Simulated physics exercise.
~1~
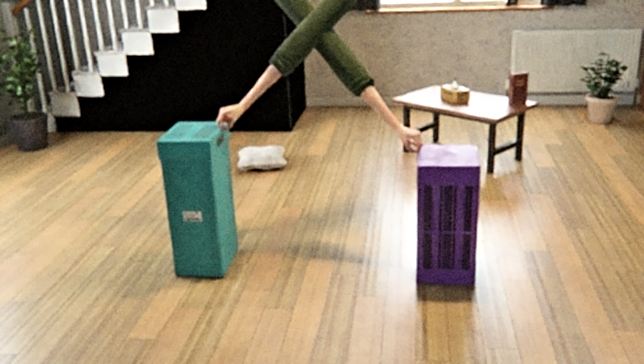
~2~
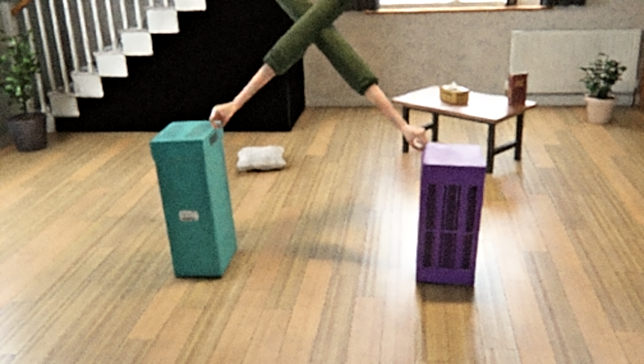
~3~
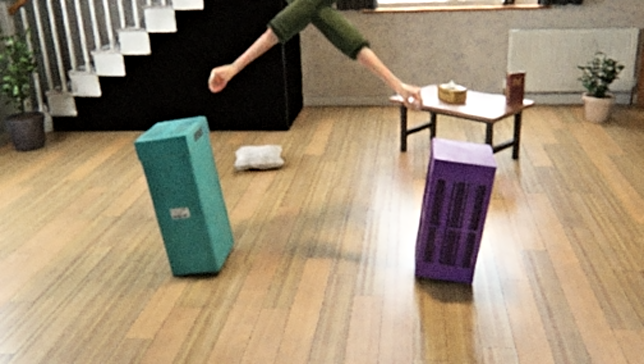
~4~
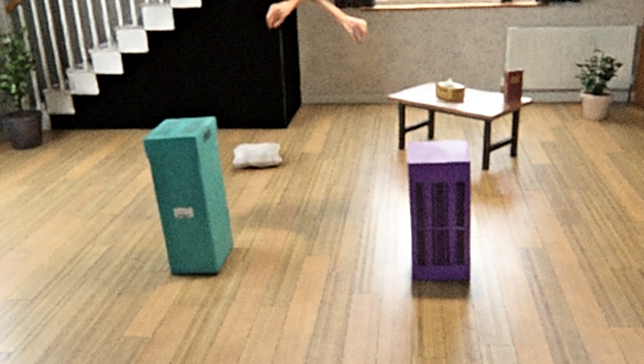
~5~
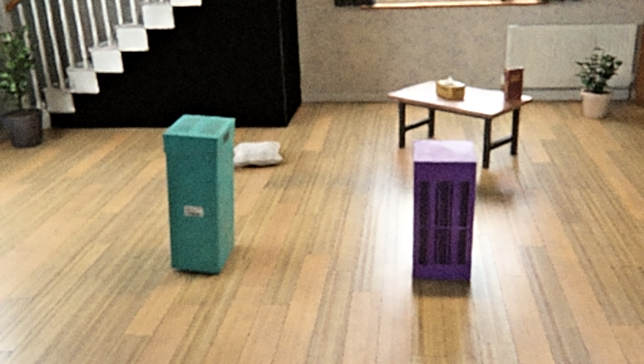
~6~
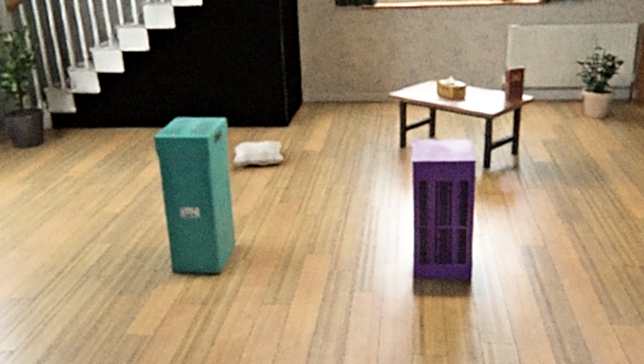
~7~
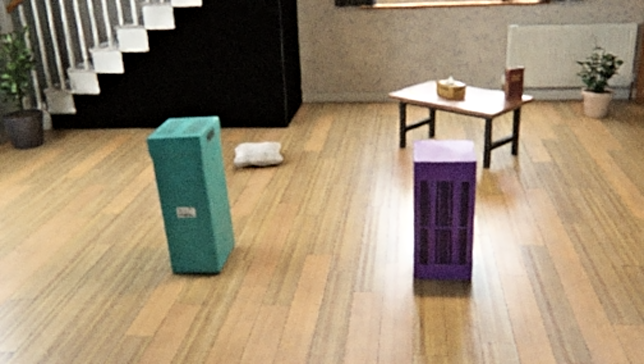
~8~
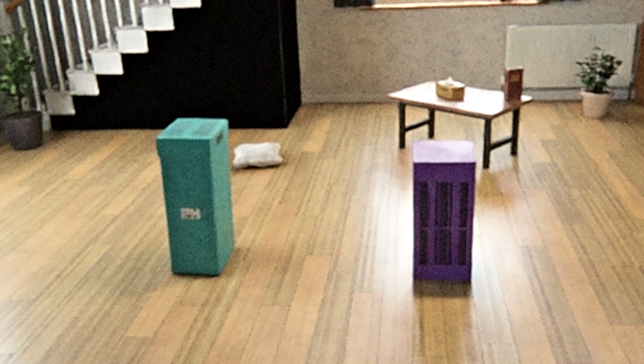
Two hands tip a turquoise box and a purple crate, which rock back upright.
